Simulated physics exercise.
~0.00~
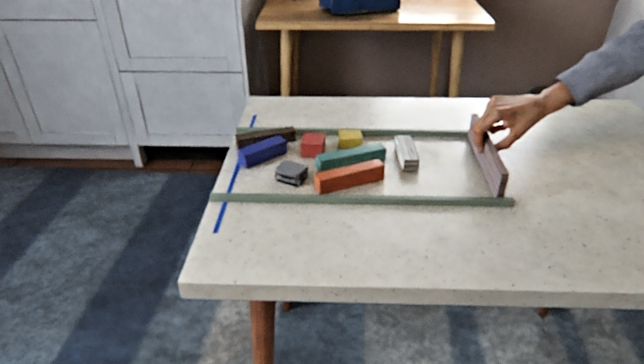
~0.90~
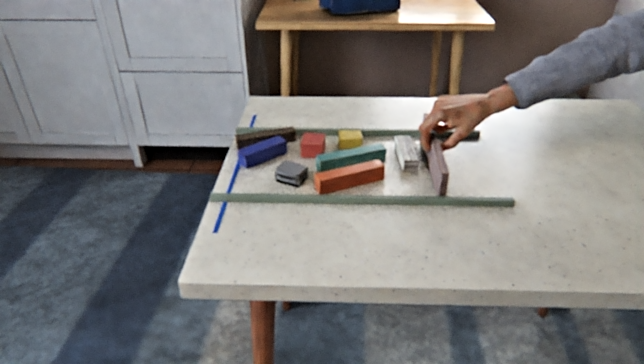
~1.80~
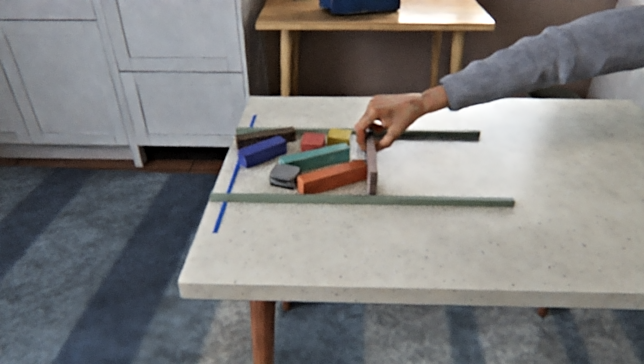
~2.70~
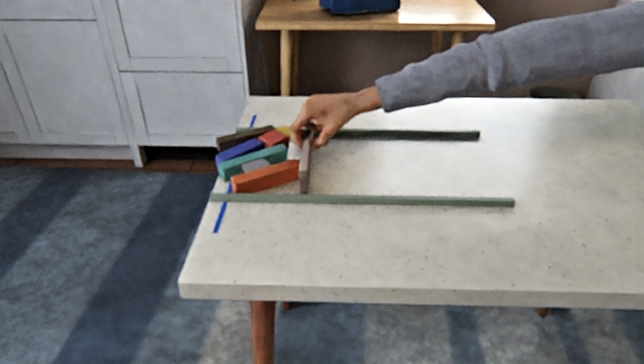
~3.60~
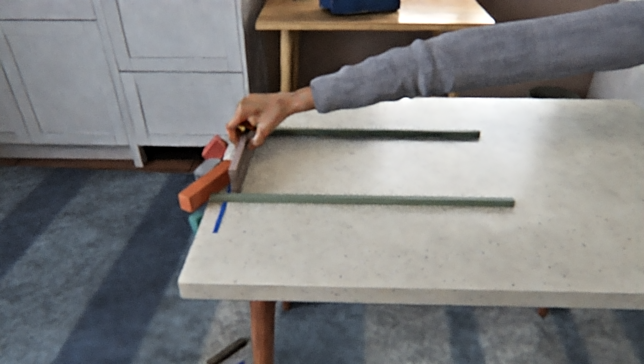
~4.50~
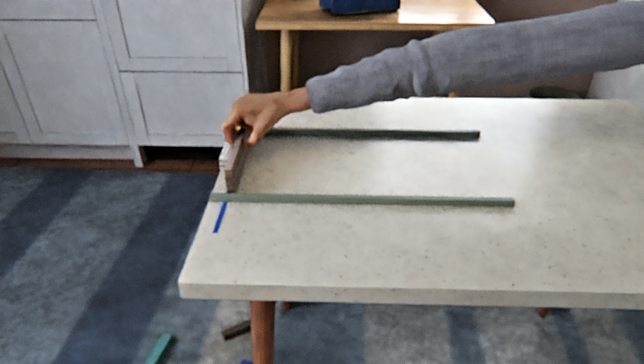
A hand in a grey sleeve holds a board upright at the right of a channel between two green strips on a pale table, seen from above in a room with white cabinets and a blue rug. Red, yellow, blue, turquoise, orange, grey and black pieces lie leftward toward blue tape near the table's left end. The hand slides the board left, reaching a pale block first, then bunching the pieces together. They crowd over the edge and drop. Finally the board stands at the channel's left end, the channel empty, with a few pieces visible on the floor.
